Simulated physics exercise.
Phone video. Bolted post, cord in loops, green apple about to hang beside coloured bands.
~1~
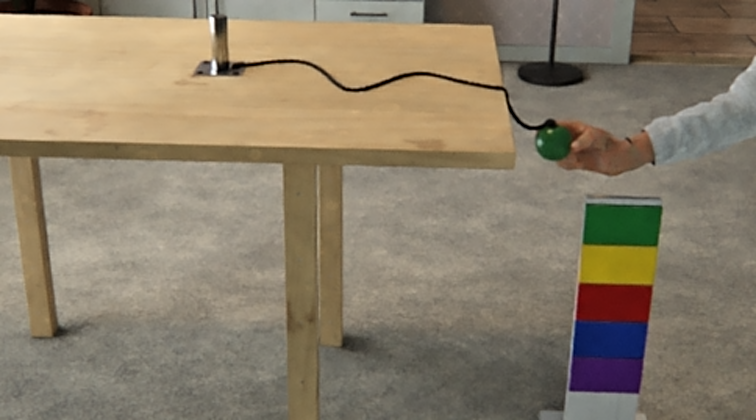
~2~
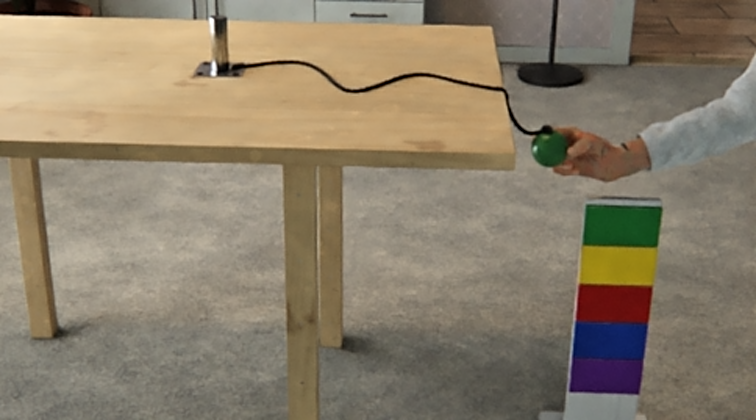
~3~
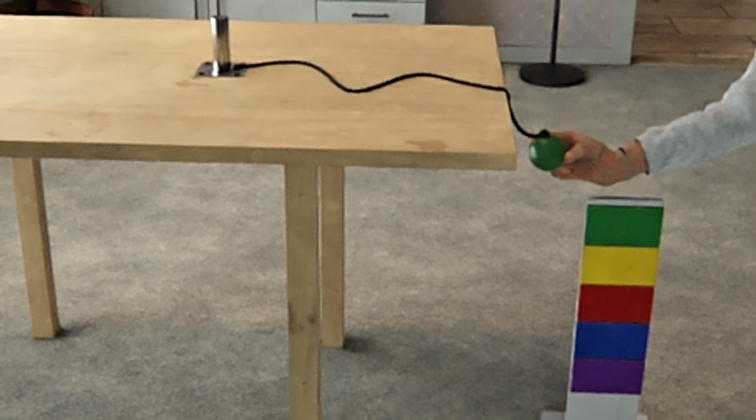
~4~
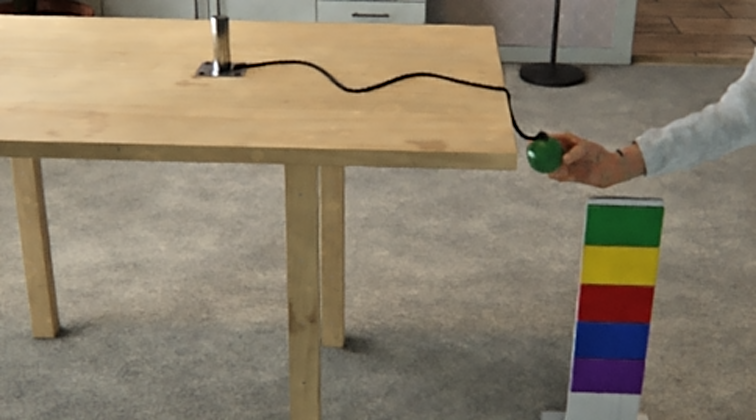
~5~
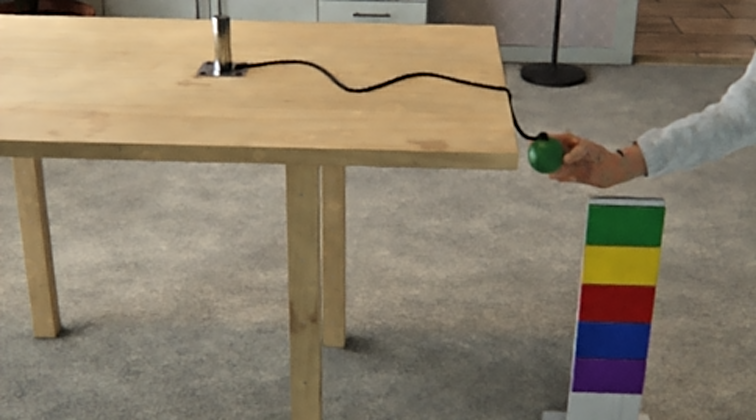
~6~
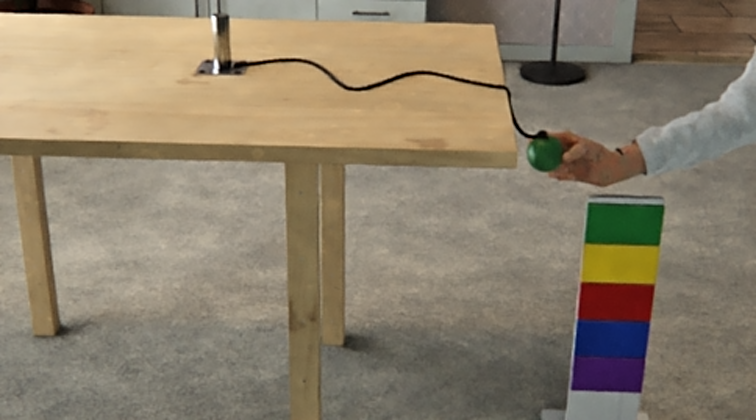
At a wooden table's edge, a hand held a green apple tied to a wavy black cord, above and left of a board with coloured bands, and lowered it very slightly before keeping it nearly still.
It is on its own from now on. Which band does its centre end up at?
Yellow.
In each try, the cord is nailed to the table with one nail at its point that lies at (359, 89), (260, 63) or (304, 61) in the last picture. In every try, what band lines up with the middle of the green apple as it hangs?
Results, in sequence: Green / yellow / yellow.
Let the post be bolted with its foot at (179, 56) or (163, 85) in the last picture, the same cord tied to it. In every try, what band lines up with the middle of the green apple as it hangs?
Green; green.
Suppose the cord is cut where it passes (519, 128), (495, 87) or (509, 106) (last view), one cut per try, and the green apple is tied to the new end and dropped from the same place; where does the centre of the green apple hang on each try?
In that order: (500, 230), (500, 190) and (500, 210).
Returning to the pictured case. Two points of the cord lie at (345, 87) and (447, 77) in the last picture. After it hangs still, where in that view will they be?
Final positions are (401, 78) and (506, 115), in that order.
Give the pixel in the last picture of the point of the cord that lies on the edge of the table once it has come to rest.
Look near (423, 73).
Soon after, apple near (483, 259); level with yellow.
After that, apple near (512, 258); level with yellow.
In the end, apple near (501, 258); level with yellow. The yellow one.
